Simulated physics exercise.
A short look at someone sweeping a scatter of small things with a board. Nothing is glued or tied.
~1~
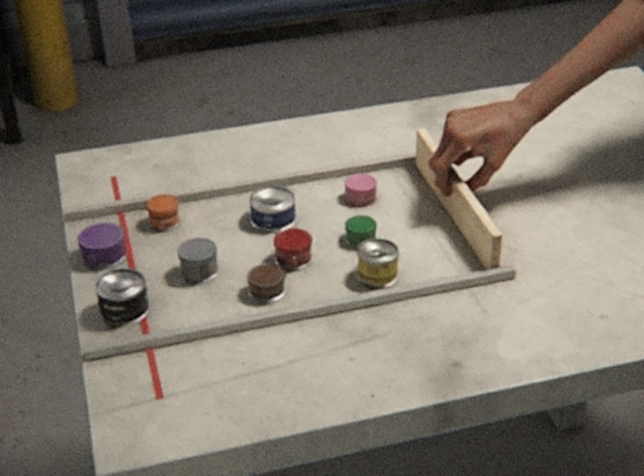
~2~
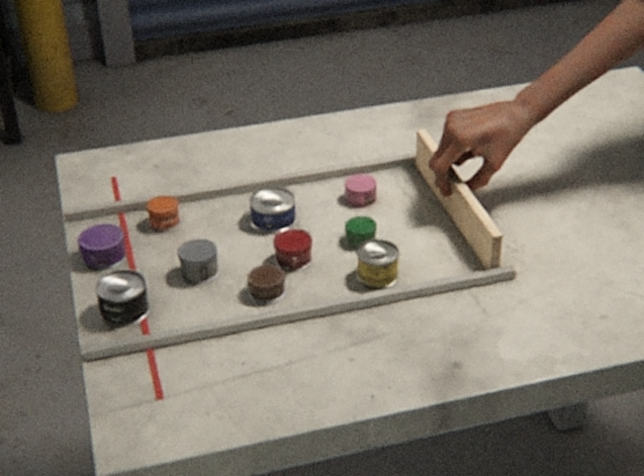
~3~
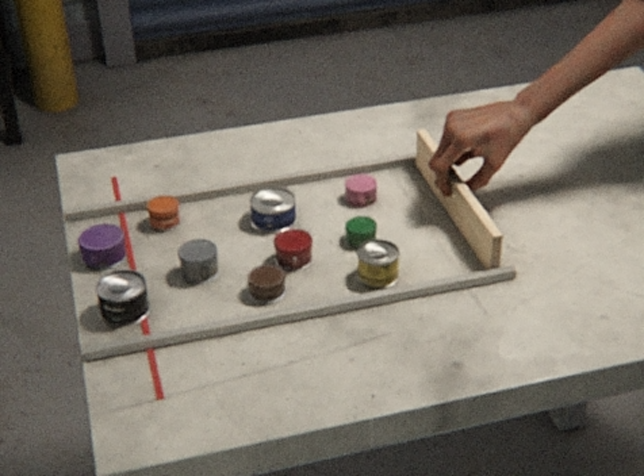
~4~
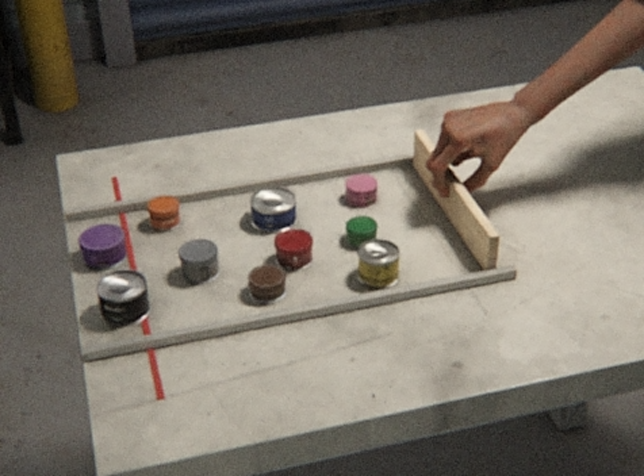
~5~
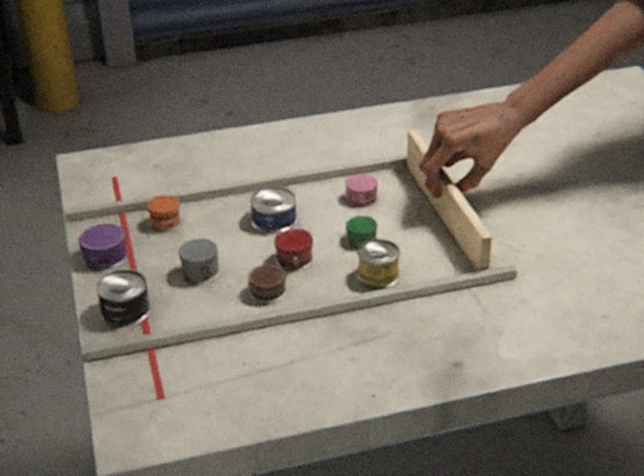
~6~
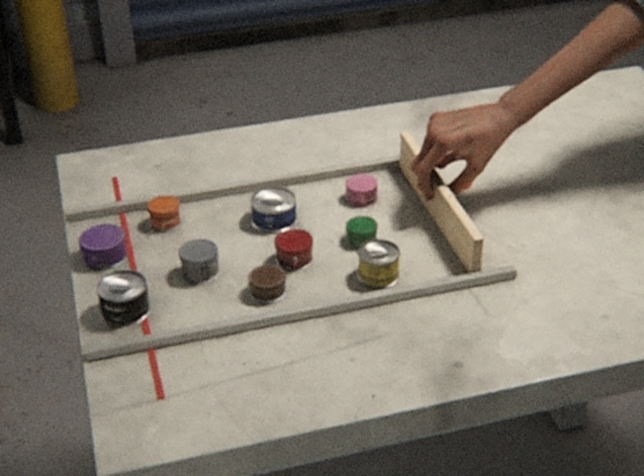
In the video, small tins and pots of various colours sit between two rails on a table near a red line, while a hand at the right slides an upright wooden board slightly left without touching them.
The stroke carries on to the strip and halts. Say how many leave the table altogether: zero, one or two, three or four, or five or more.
Here the number that fall off is one or two.
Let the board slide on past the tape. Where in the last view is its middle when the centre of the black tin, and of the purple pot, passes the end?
About (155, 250), and (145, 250) for the other.
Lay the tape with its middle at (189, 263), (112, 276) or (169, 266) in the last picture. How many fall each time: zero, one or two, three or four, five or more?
The falls would be no fall at all; 5 or more; none at all.
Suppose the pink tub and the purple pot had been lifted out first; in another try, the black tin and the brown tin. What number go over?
The counts: 1 and 1.
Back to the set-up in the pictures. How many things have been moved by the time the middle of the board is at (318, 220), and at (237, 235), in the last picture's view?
By then 5, and 7.
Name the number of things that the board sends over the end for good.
Fallen: 2.
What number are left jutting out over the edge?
It comes to 2.
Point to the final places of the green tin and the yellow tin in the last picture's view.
The green tin stops around (119, 273); the yellow tin around (123, 320).
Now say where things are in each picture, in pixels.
In the first picture, purple pot (103, 246); black tin (123, 297); orange tin (164, 213); board (455, 196); tape (133, 272).
In the second picture, black tin (123, 298); red pot (293, 250).
In the third picture, orange tin (164, 214); blue tin (273, 210).
In the fourth picture, purple pot (104, 247); brown tin (267, 284).
In the fifth picture, black tin (124, 298); green tin (362, 232).
In the sixth picture, purple pot (104, 247); black tin (124, 298); orange tin (164, 214); board (438, 200); tape (134, 272).
Early on, none off yet; purple pot at rest near (104, 247); black tin at rest near (124, 298); orange tin at rest near (164, 214).
A while later, none off yet; purple pot at rest near (104, 247); black tin travelled a little near (98, 297); orange tin travelled about its own width near (124, 214).
Finally, the number that fall off is one or two; lost, black tin and purple pot.
